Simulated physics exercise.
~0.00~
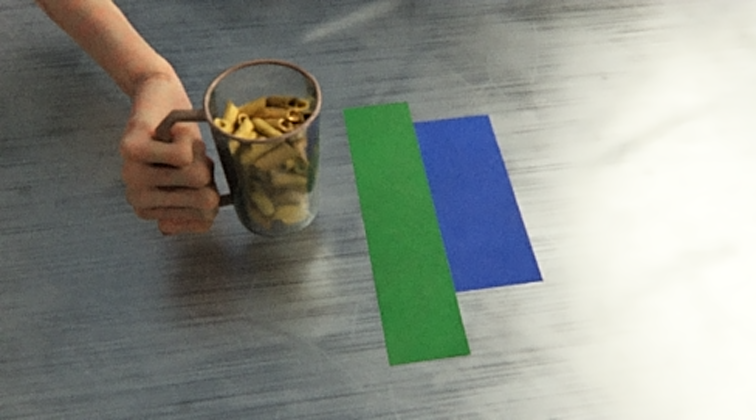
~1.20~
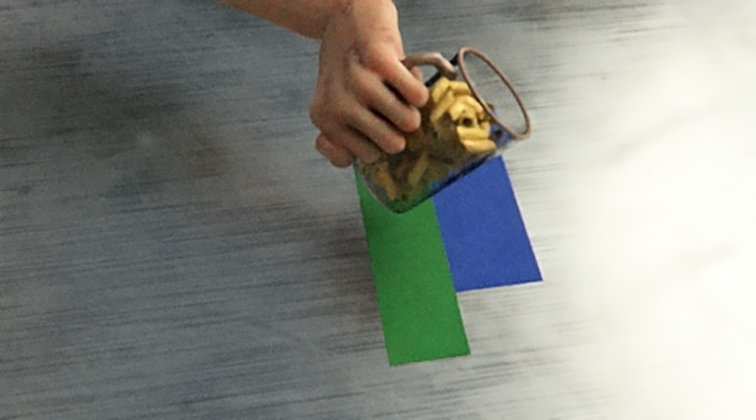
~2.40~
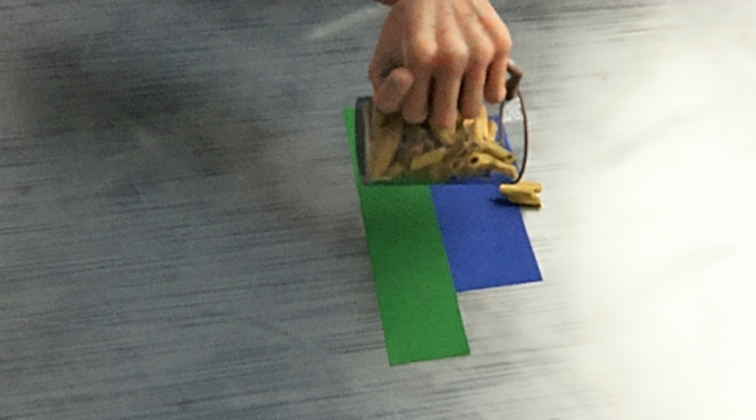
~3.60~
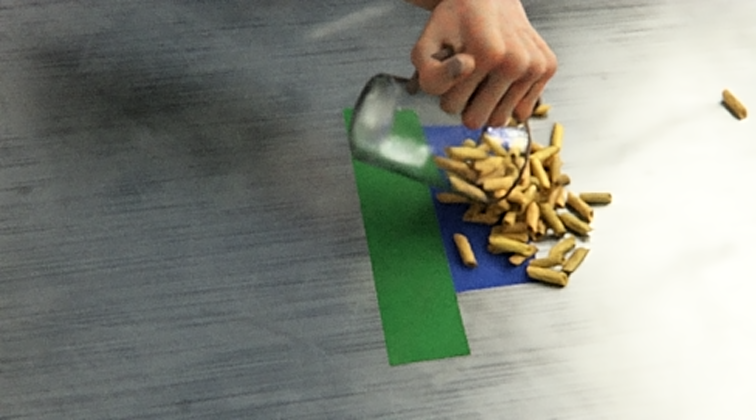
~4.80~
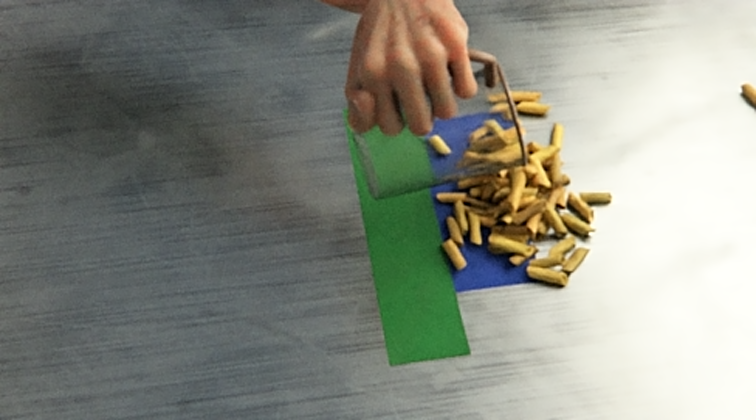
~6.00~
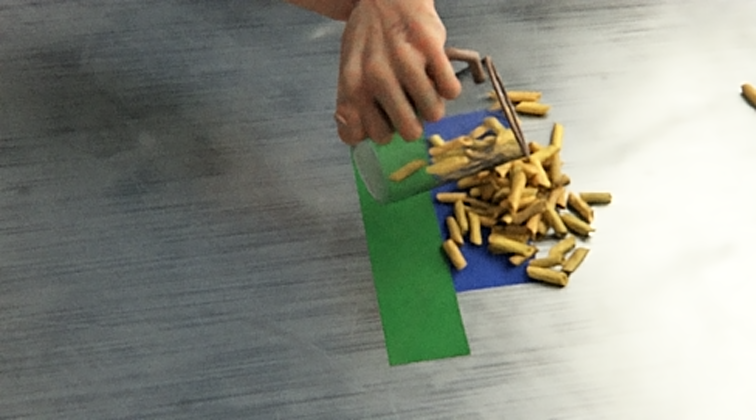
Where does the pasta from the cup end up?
Most of the pasta ends up on the blue mat and on the bare table around it, while only a few pieces stay in the cup and practically none lie on the green mat.
